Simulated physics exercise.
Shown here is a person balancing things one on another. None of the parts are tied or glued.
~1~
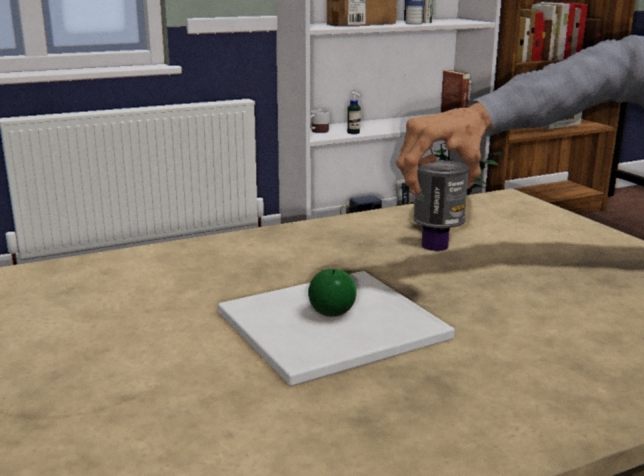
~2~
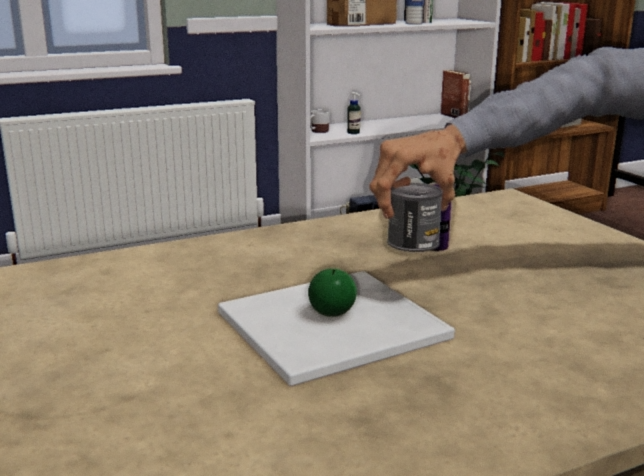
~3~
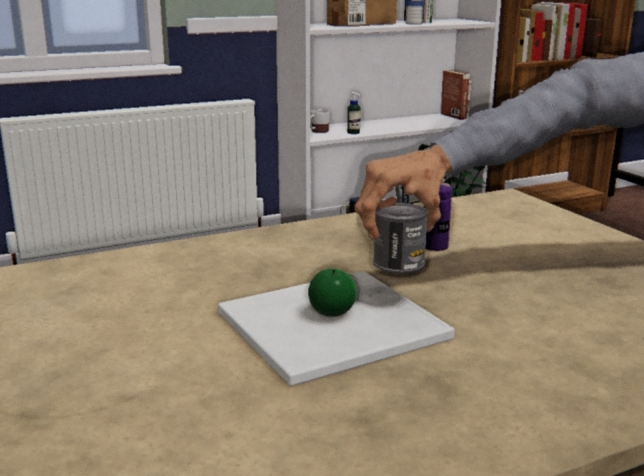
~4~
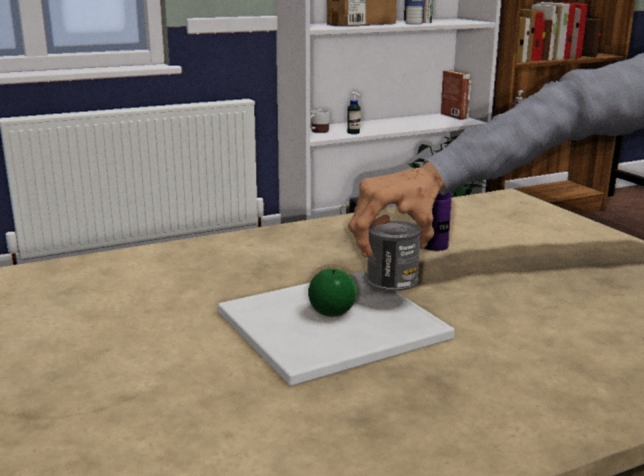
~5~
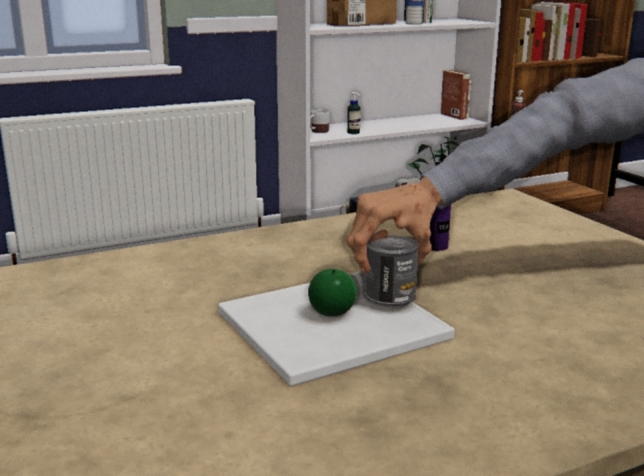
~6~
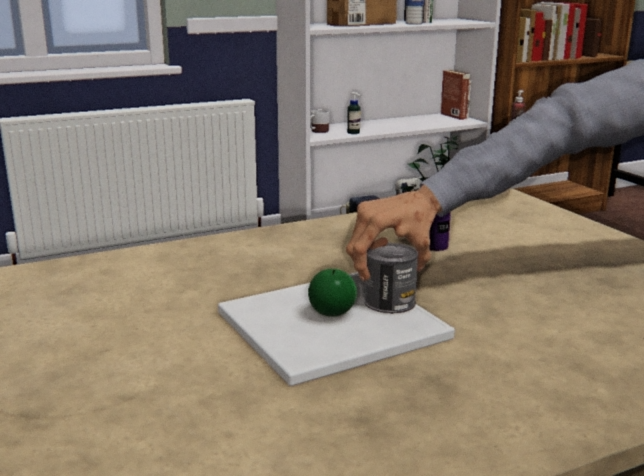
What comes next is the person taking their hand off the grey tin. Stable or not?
Stable.
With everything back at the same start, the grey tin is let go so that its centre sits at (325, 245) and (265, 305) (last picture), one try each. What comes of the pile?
The pile tips over in the first case, then in the second case it remains stable.
Then, 0.50 s after the last picture, nothing has stirred.
Then, 1.30 s after the last picture, grey tin resting near (391, 278).
At rest, all 5 in place. Seen from the same camera at the end, grey tin near (391, 278). The pile keeps its balance.
